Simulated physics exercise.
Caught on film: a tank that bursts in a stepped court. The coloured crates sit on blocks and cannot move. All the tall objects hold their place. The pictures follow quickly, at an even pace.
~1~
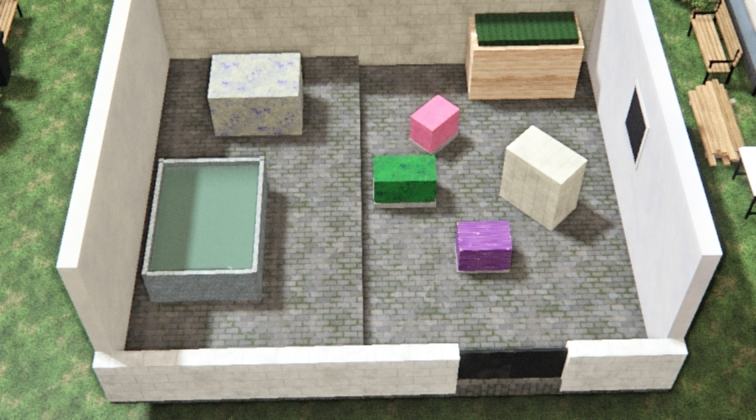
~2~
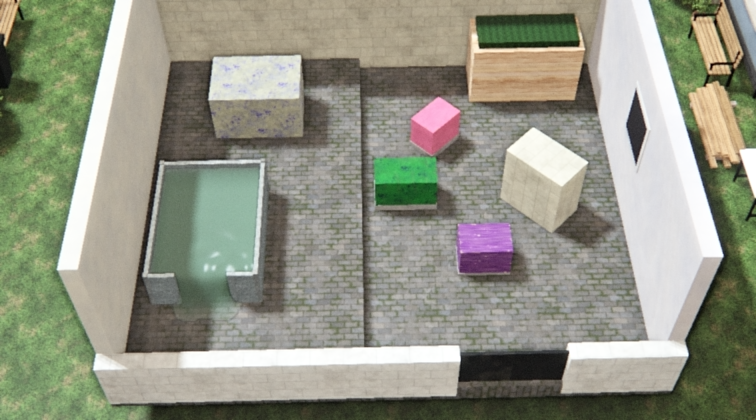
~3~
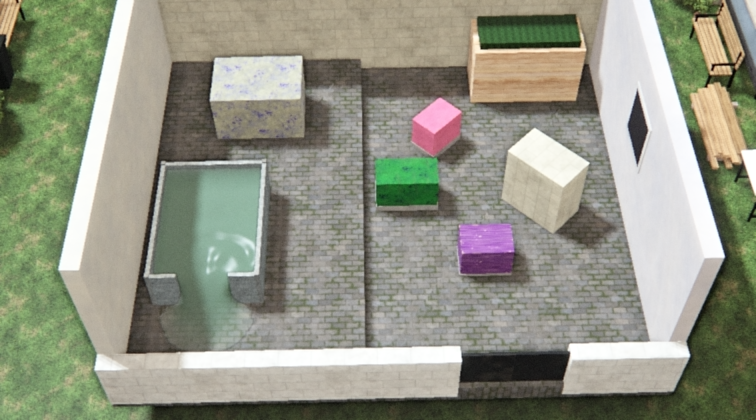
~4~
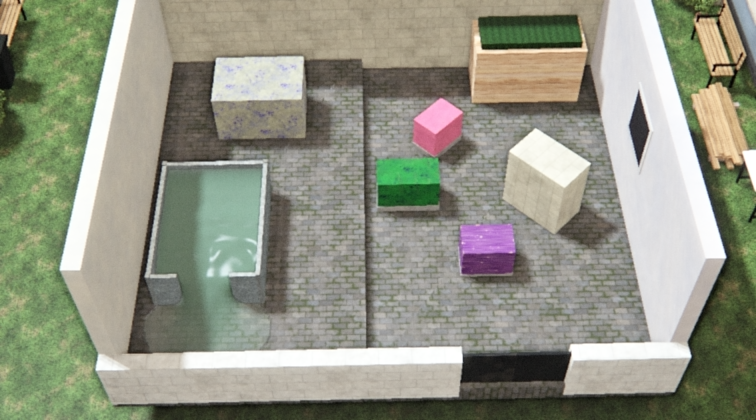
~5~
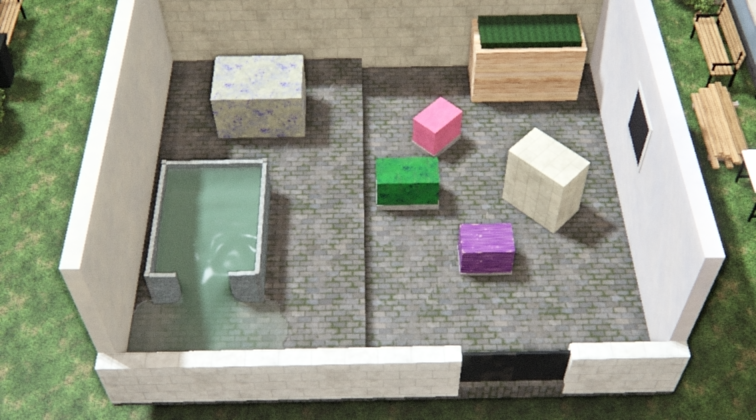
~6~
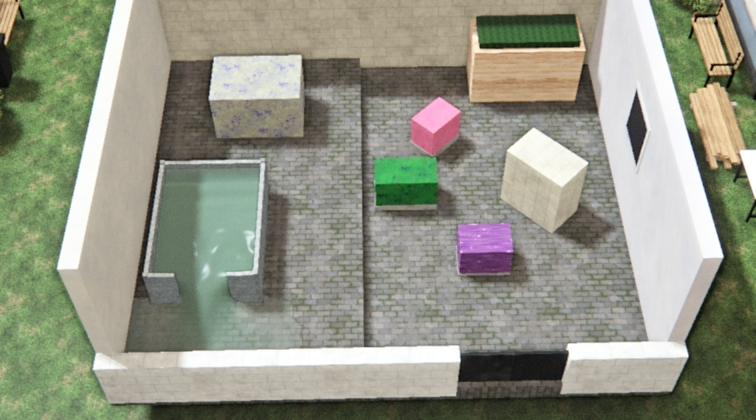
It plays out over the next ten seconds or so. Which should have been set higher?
The purple crate is wetted; the pink crate escapes dry; the green crate escapes dry.
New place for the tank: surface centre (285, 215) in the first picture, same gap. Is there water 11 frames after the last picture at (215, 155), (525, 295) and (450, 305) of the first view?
In that order: Not flooded, wet, under water.
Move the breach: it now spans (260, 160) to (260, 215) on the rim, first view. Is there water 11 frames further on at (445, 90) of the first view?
Answer: Covered.
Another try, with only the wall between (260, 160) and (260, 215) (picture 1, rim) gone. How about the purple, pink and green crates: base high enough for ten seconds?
My reading: Purple crate ends up wet; pink crate is topped; green crate takes water.
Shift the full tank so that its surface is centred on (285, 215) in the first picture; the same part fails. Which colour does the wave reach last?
That is the pink one.
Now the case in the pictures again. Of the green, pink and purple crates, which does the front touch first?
The purple one.
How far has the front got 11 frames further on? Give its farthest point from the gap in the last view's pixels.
Roughly at (531, 371).
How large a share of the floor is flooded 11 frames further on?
I make it 25 per cent.
A moment on, water covers 10 % of the floor; the purple crate not reached, the pink crate not reached, the green crate not reached.
Next, water covers 25 % of the floor; the purple crate not reached, the pink crate not reached, the green crate not reached.
Then, water covers 45 % of the floor; the purple crate water round its plinth, the pink crate not reached, the green crate water round its plinth.
Later, water covers 65 % of the floor; the purple crate water round its plinth, the pink crate water round its plinth, the green crate water round its plinth.
In the end, water covers 80 % of the floor; the purple crate was topped, the pink crate stayed above the water, the green crate stayed above the water.
